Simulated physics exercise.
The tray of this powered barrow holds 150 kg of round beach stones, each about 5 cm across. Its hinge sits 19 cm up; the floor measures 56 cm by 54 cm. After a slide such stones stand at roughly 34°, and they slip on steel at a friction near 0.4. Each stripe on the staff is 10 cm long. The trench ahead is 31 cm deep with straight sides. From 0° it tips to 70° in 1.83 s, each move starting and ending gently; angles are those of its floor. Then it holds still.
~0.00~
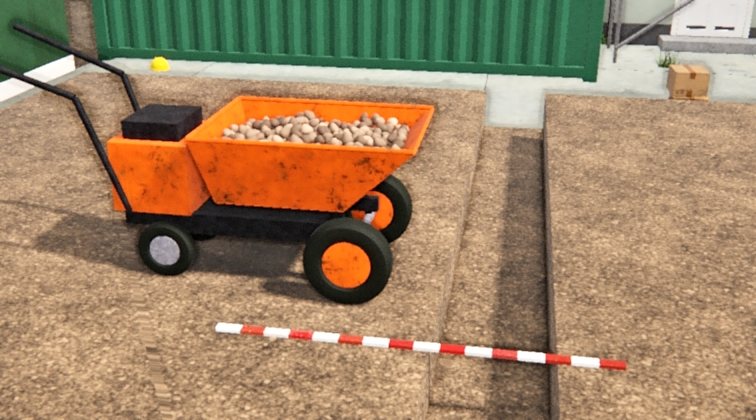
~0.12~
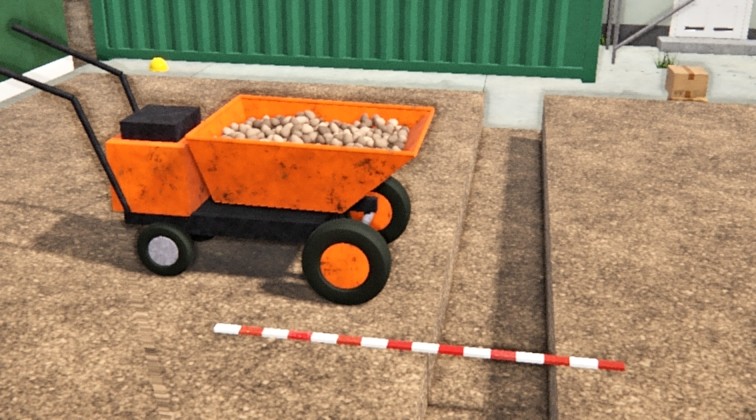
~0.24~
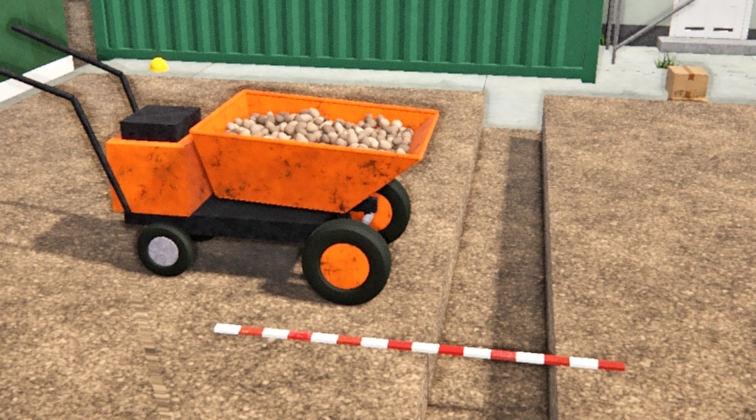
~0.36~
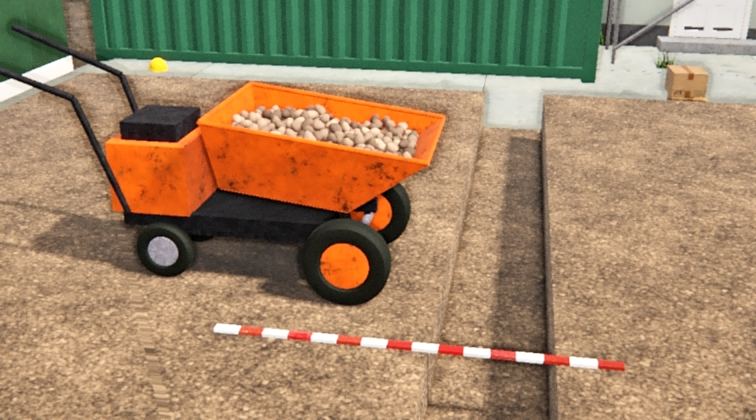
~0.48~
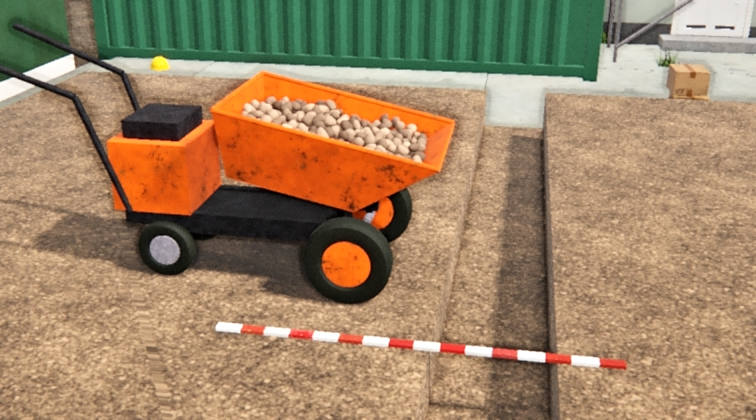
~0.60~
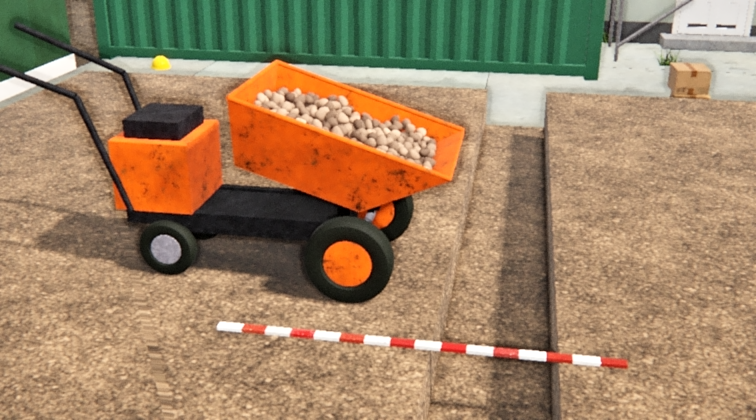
The clip shows an orange powered barrow loaded with round beach stones, standing beside a trench behind a red-and-white striped staff, as its tray gradually tilts toward the right, the rear end rising while the wheels stay in place.
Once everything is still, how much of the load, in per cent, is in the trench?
Roughly 92 per cent ends in the trench.
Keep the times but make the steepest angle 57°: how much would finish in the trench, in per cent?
Then about 90 per cent.
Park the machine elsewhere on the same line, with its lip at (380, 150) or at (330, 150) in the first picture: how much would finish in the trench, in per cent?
First some 100, then 85 per cent.
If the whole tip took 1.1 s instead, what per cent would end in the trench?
It would be near 85 per cent.
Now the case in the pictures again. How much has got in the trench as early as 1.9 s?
Some 70 per cent.
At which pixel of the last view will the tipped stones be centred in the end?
Their middle is at about (514, 328).
After 1.4 s the floor is at 59°; 97 % in the tray, 3 % in the trench; the foremost stones are at (516, 244).
After 1.9 s the floor is at 70°; 23 % in the tray, 70 % in the trench, 7 % past the trench; the foremost stones are at (641, 277).
After 2.3 s the floor is at 70°; 3 % in the tray, 89 % in the trench, 8 % past the trench; the foremost stones are at (697, 279).
After 4.2 s the floor is at 70°; 0 % in the tray, 92 % in the trench, 8 % past the trench; the foremost stones are at (716, 278).
